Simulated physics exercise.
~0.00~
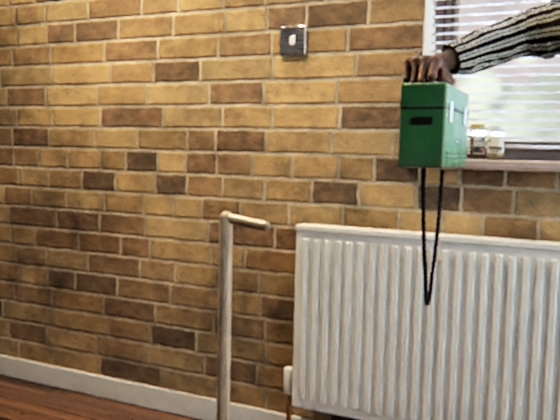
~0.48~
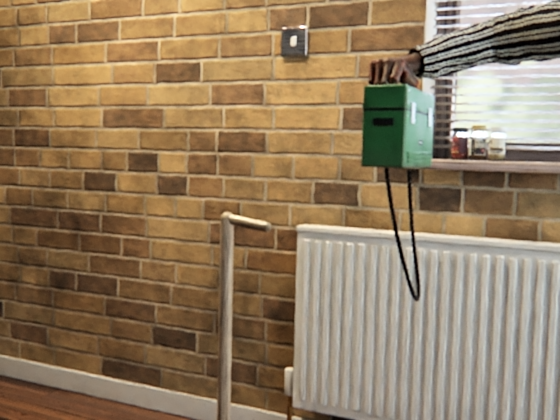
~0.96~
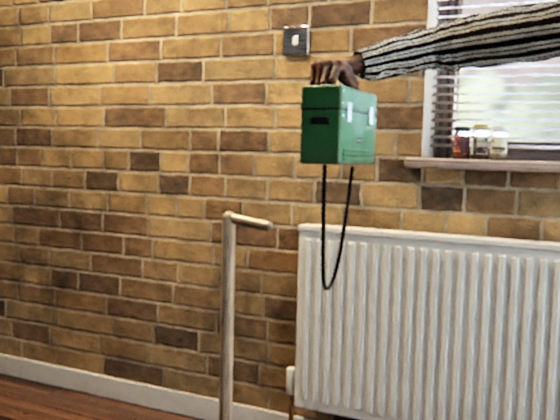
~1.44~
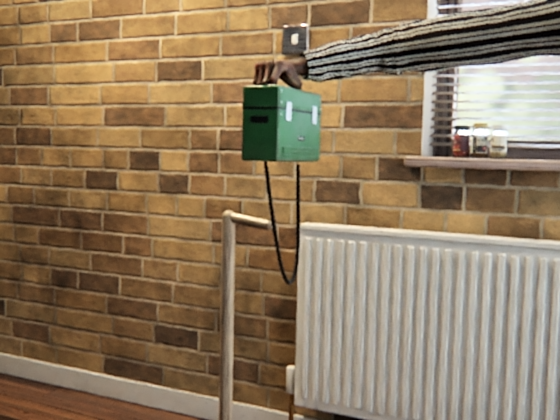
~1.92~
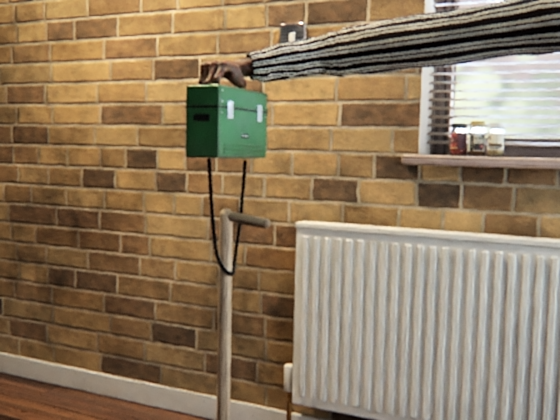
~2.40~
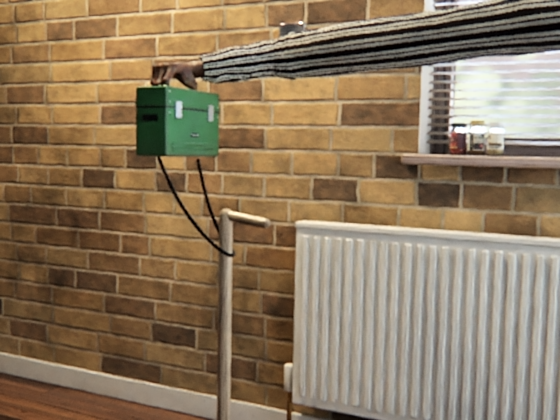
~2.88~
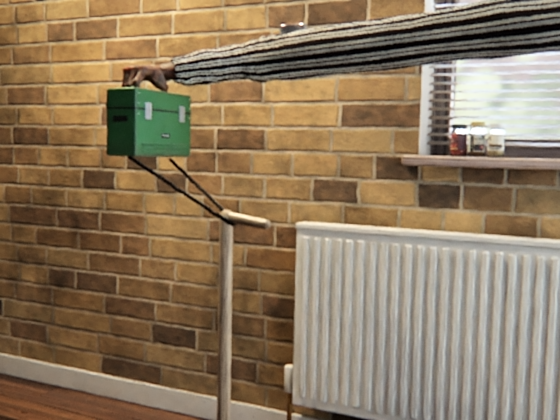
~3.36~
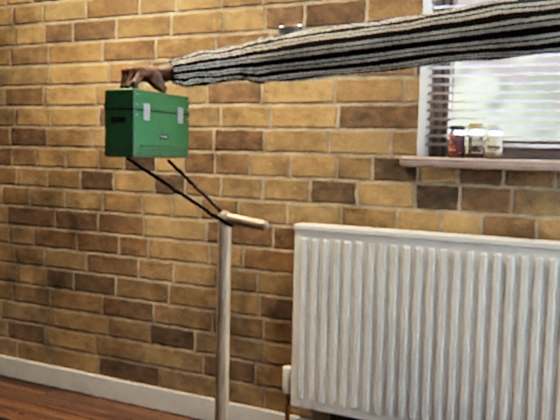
Hand in striped sleeve carrying a green case left past a short post, its hanging loop catching and pulling tight.
